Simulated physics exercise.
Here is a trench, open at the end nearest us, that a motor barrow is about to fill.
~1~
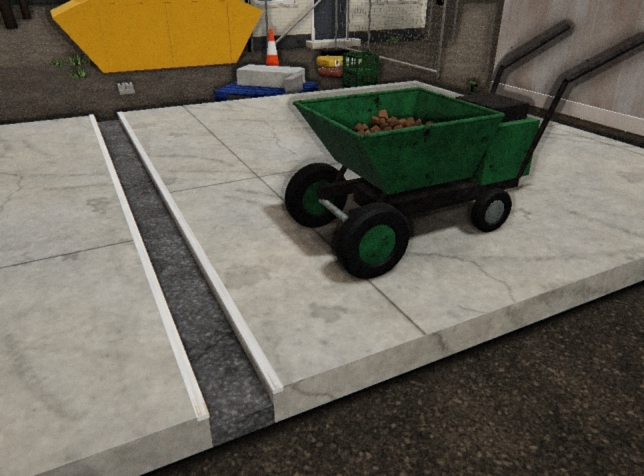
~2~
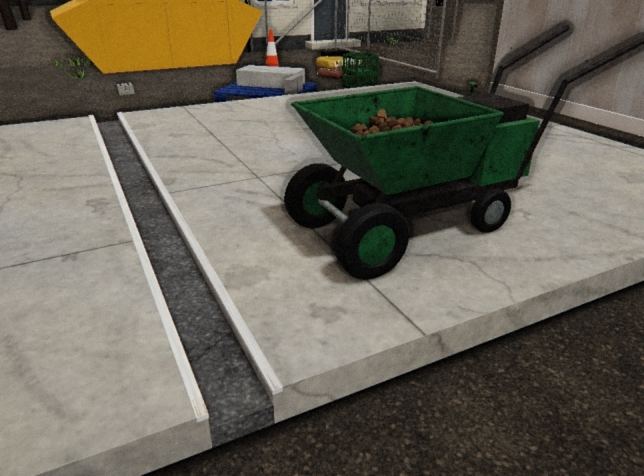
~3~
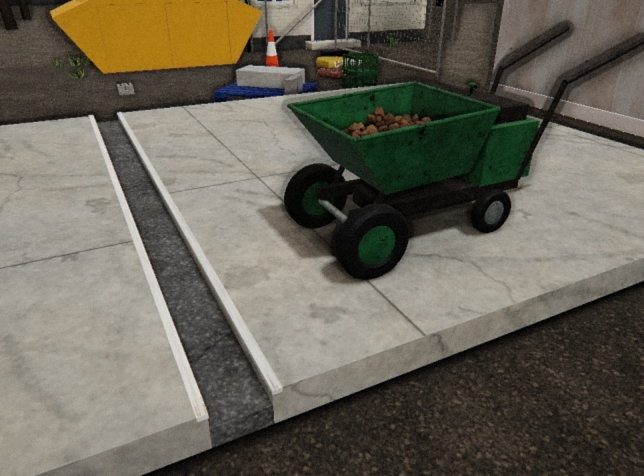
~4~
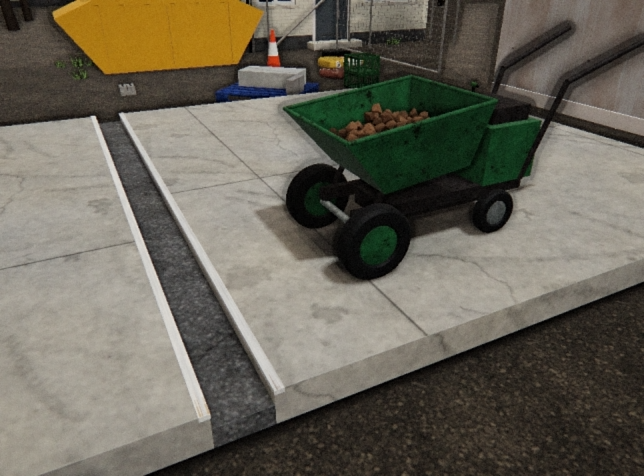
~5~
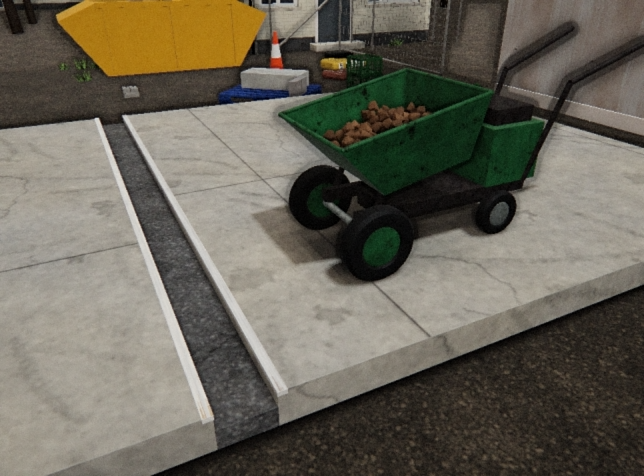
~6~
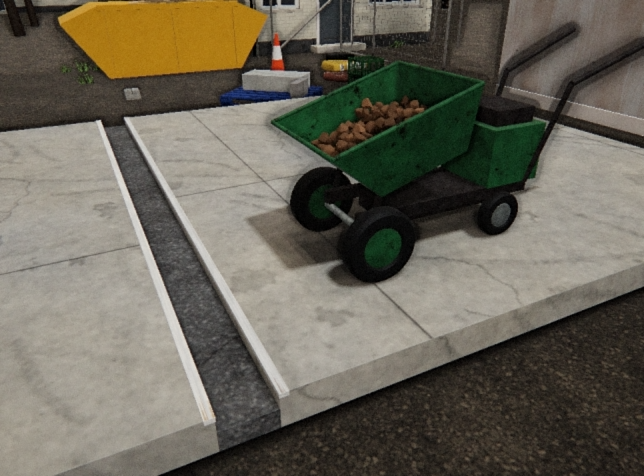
To begin with, a green motor barrow loaded with brown clods stands with its skip level on a pale slab, to the right of a narrow, open-ended trench. The skip then tilts gradually forward, its front lip dipping toward the left and its back rising, while the wheels stay almost still.
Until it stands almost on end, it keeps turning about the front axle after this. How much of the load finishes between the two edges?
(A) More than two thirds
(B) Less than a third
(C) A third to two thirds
Option C: A third to two thirds.
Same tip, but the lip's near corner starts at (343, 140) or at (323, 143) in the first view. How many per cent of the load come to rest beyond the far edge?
In order, 10 % followed by 20 %.
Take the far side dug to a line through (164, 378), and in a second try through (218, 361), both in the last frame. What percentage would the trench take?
In turn 60 and 30 in a hundred.
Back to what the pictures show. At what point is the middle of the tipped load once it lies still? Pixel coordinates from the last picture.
Last view, resting centre - approx. (211, 282).
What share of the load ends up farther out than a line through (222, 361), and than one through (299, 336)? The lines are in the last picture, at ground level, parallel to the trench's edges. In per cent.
Near 20 % and 90 %.
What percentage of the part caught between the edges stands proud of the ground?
I'd put it near 45 in a hundred.
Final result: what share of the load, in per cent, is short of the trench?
Roughly 40 percent of the pieces, I think.
Shortly afterwards, skip tipped steeply; the whole lot in the skip.
Next, skip tipped right over; all but a few in the skip; a little short of the trench; only a few in or heaped over the trench; only a few falling.
Some moments later, skip tipped right over; near a quarter in the skip; near a quarter short of the trench; near half in or heaped over the trench; only a few beyond it.
In the end, skip tipped right over; a little in the skip; near a third short of the trench; near half in or heaped over the trench; only a few beyond it.
